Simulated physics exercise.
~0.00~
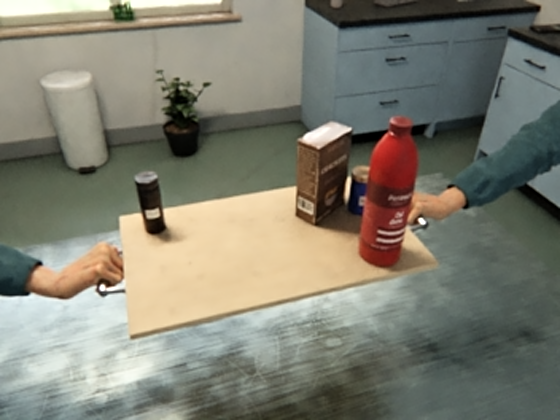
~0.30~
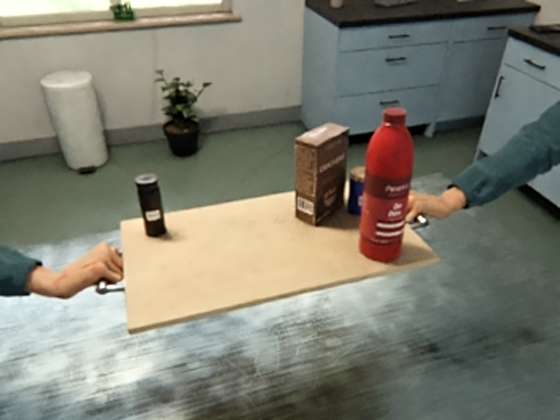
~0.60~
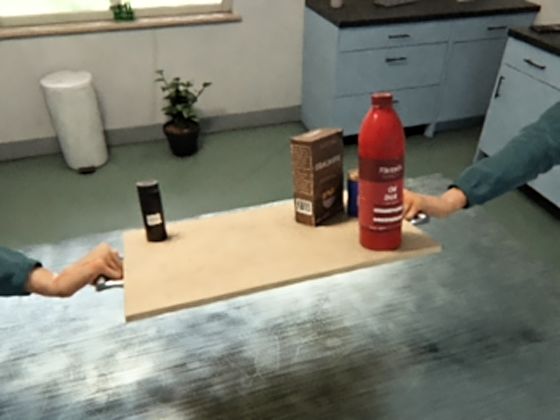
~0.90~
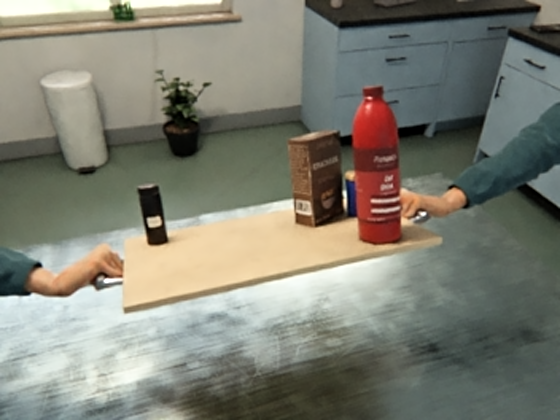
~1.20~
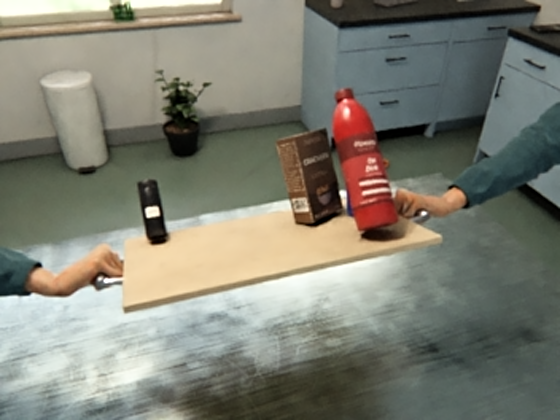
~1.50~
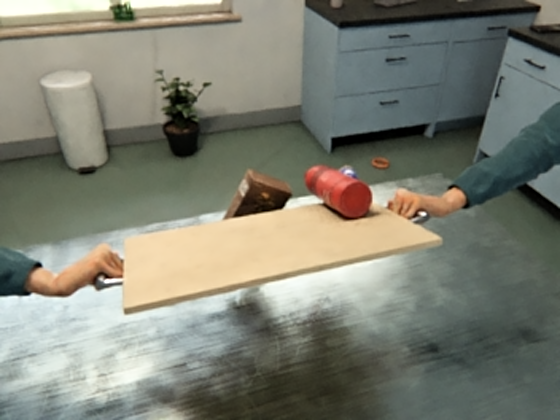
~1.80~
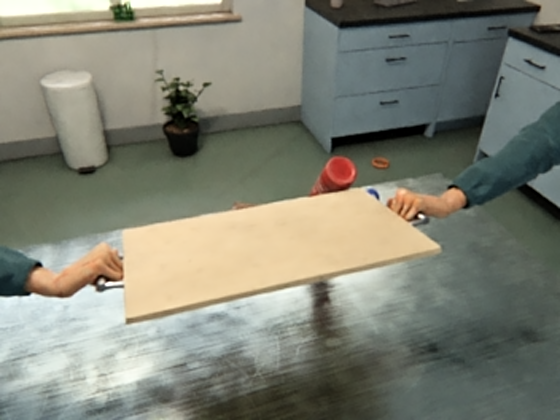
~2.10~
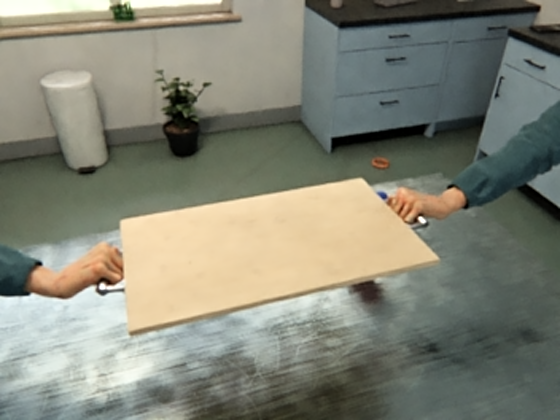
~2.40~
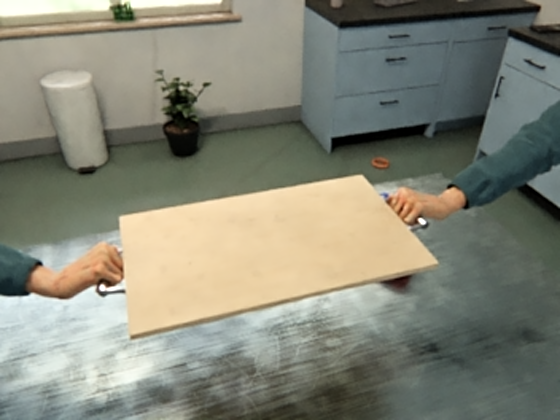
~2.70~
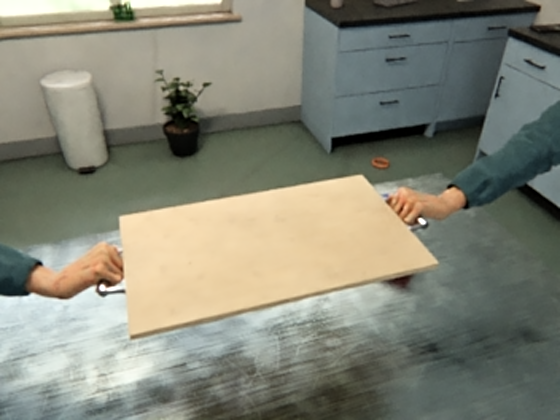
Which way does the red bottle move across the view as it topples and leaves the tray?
The red bottle moves to the left as it topples and goes over the far edge of the tray.
